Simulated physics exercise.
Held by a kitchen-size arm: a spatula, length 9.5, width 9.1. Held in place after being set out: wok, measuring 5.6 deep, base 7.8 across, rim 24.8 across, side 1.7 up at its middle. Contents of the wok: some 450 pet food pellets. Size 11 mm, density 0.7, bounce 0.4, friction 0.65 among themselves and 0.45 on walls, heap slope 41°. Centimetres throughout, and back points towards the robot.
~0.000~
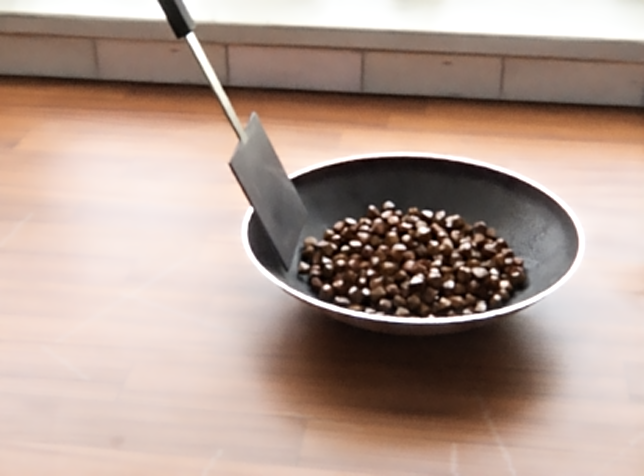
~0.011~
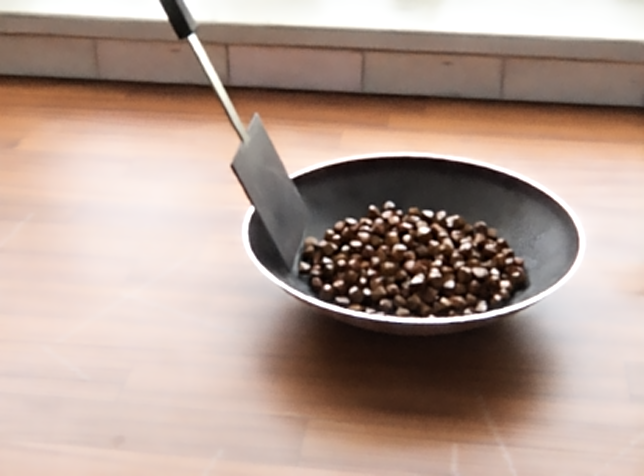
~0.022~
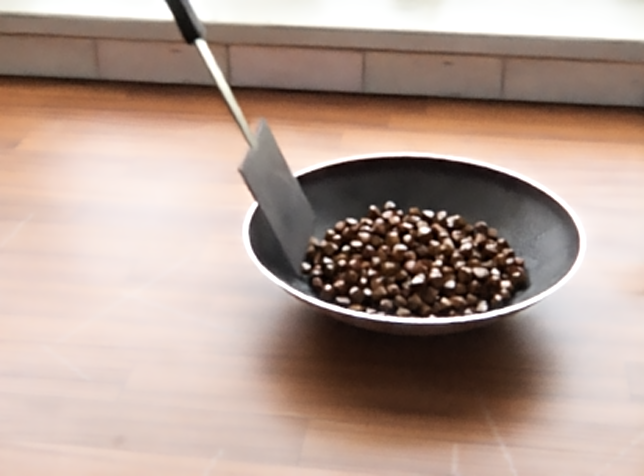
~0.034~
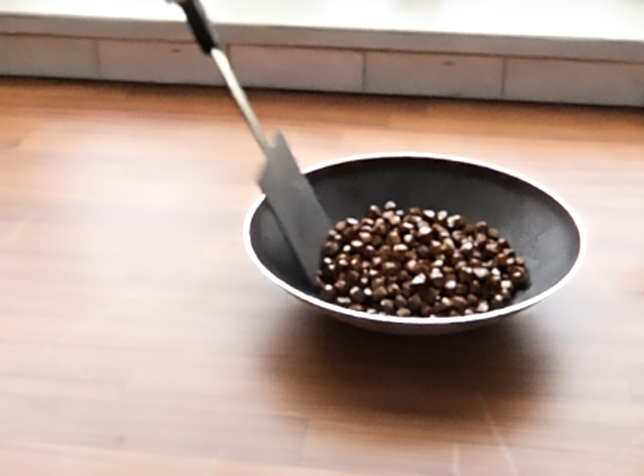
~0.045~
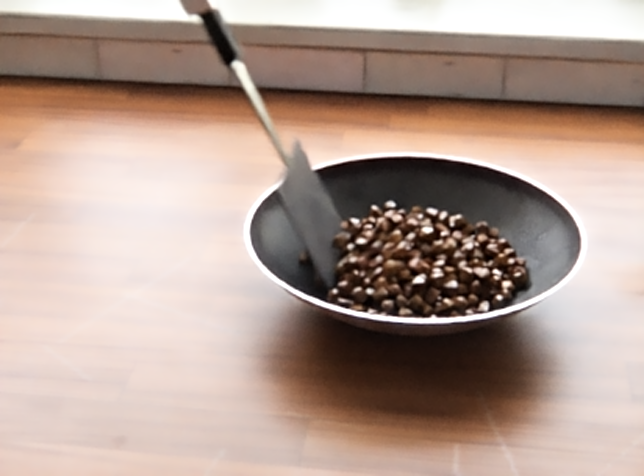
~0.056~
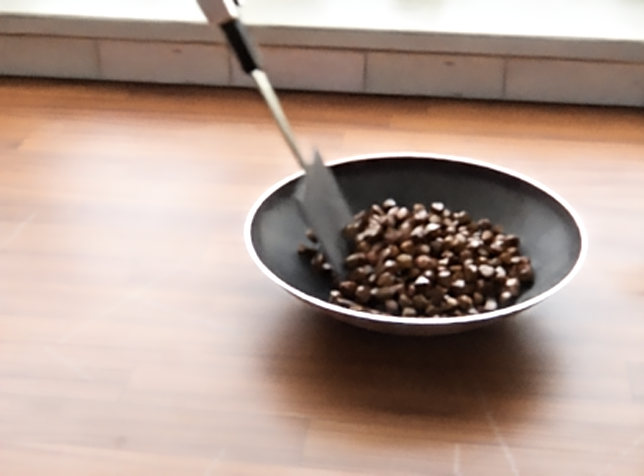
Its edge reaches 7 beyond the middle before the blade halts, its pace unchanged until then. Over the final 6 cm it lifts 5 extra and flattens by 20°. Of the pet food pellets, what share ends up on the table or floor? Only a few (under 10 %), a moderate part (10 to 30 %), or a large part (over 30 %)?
A large part.
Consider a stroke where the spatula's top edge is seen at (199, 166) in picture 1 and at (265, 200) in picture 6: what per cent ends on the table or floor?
Near 40 in a hundred.
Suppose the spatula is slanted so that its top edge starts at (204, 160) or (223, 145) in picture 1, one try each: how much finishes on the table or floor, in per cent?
First try roughly 40 percent, second try roughly 45 percent.
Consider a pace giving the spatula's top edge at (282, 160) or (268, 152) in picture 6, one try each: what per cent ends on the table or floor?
Around 35 per cent, then around 20 per cent.
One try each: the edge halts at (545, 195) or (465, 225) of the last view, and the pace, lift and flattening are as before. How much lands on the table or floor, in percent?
I'd say roughly 55 per cent, then roughly 20 per cent.
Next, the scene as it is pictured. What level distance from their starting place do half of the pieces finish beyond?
Roughly 9 cm.
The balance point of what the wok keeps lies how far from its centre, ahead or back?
Some 3.5 cm ahead of the centre.
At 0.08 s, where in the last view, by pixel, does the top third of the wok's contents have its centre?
(447, 245).
After 0.08 s, sloping 65°, highest piece 8 above the table; 451 in the wok.
After 0.11 s, sloping 59°, highest piece 12 above the table; 445 in the wok, 6 on the blade or in flight.
After 0.32 s, sloping 45°, highest piece 18 above the table; 238 in the wok, 85 on the table or floor, 128 on the blade or in flight.
After 1.37 s, sloping 45°, highest piece 5 above the table; 238 in the wok, 213 on the table or floor.
In the end, 238 in the wok, 213 on the table or floor. That is 47 % on the table or floor.
